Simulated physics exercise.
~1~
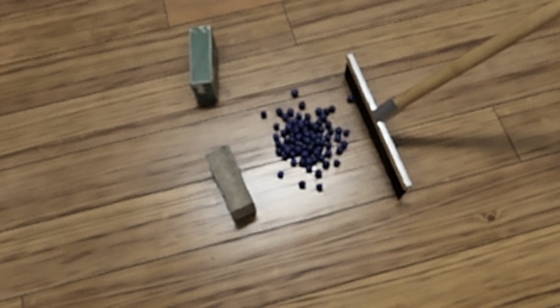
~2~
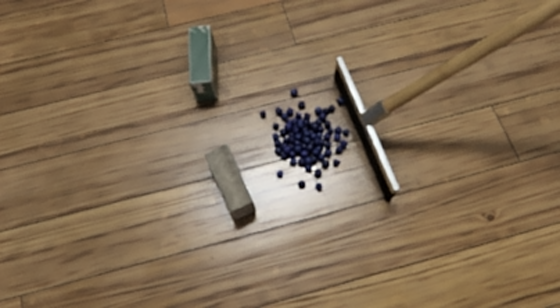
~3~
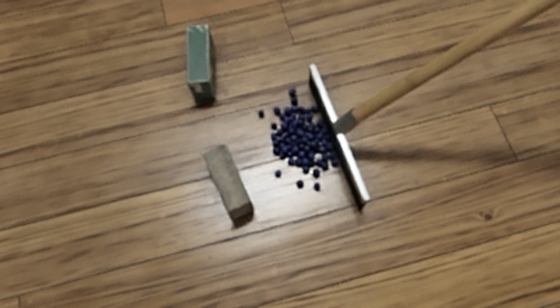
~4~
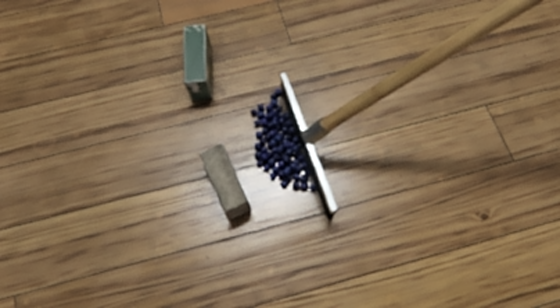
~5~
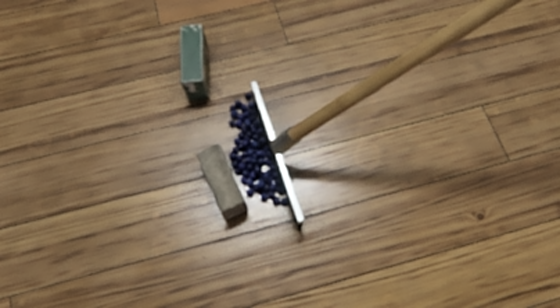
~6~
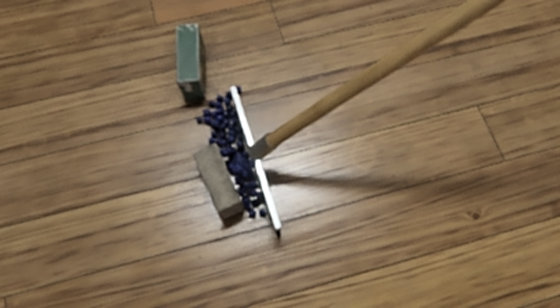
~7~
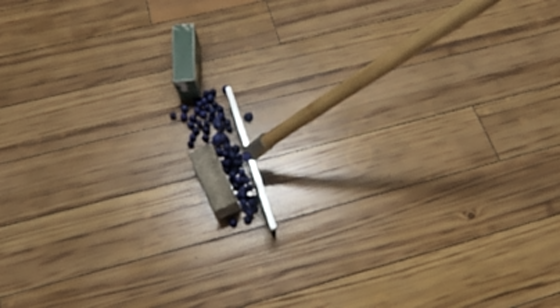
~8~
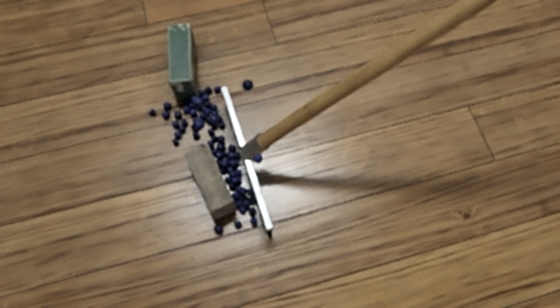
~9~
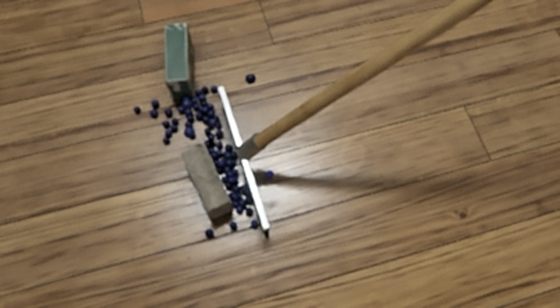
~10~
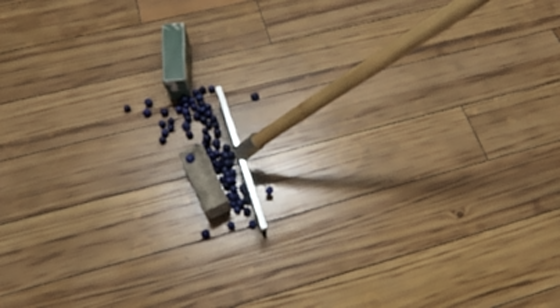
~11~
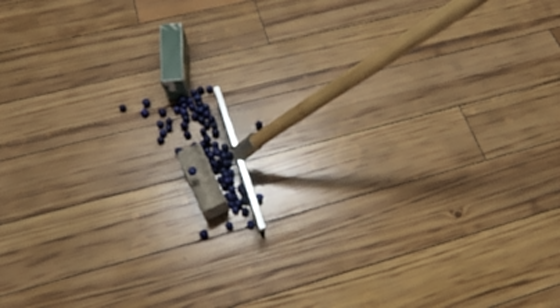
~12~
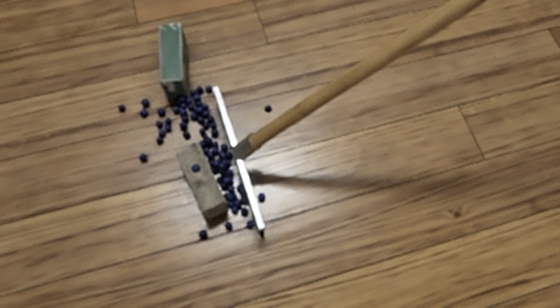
A squeegee on a long wooden handle swept left across a wooden floor, pushing a pile of small dark blue balls against two blocks. It slowed to a stop as some spilled into the gap, while most stayed bunched before the blocks.
